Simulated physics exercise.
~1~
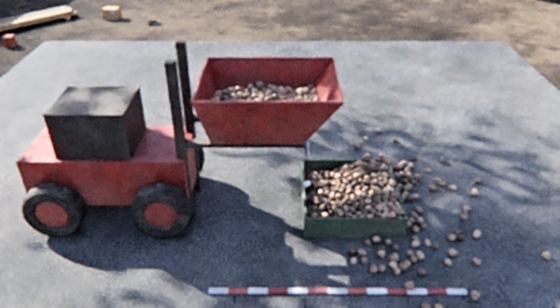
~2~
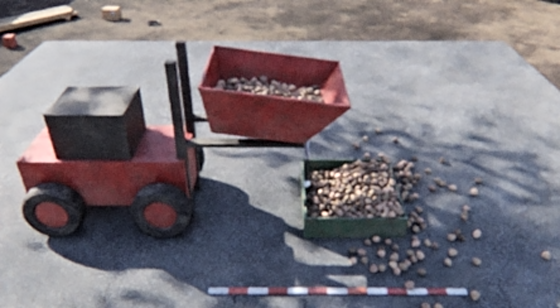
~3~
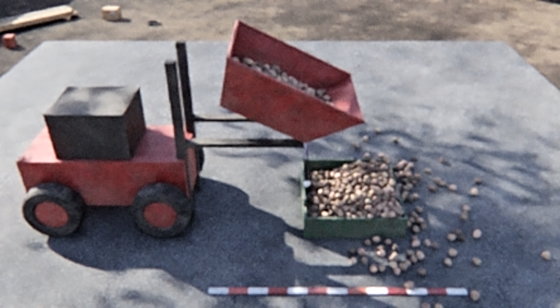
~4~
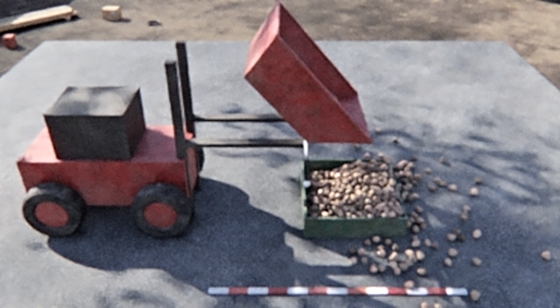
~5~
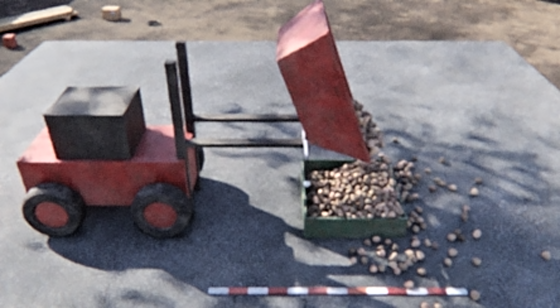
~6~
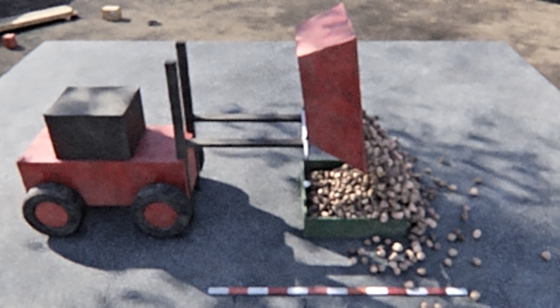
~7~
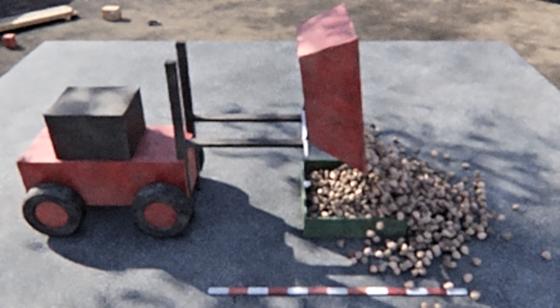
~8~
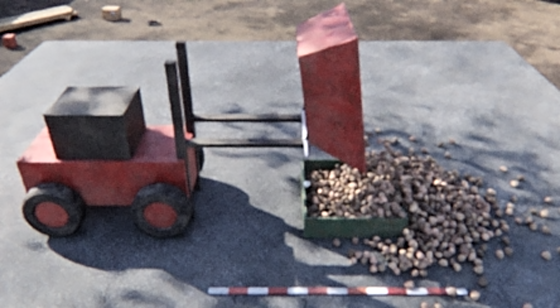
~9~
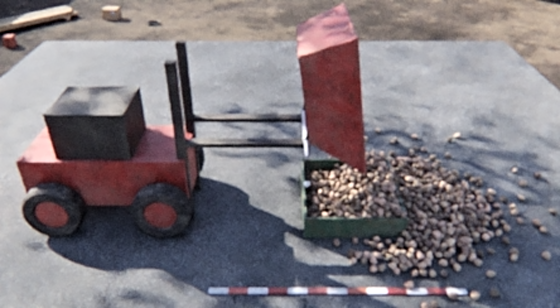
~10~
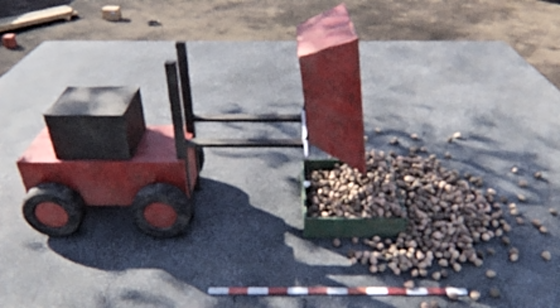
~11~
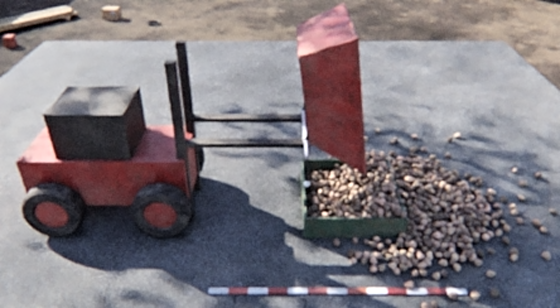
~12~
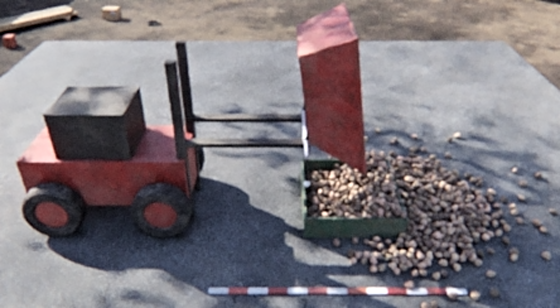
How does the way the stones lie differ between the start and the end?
At the start some stones are up in the red skip and others fill the green bin, with a few scattered beside it. By the end they lie lower and further right overall, in a broad heap spreading from the bin across the ground.
Red toy-like forklift tipping its raised skip, pouring brown stones over a full green bin and leaving them heaped to the right.
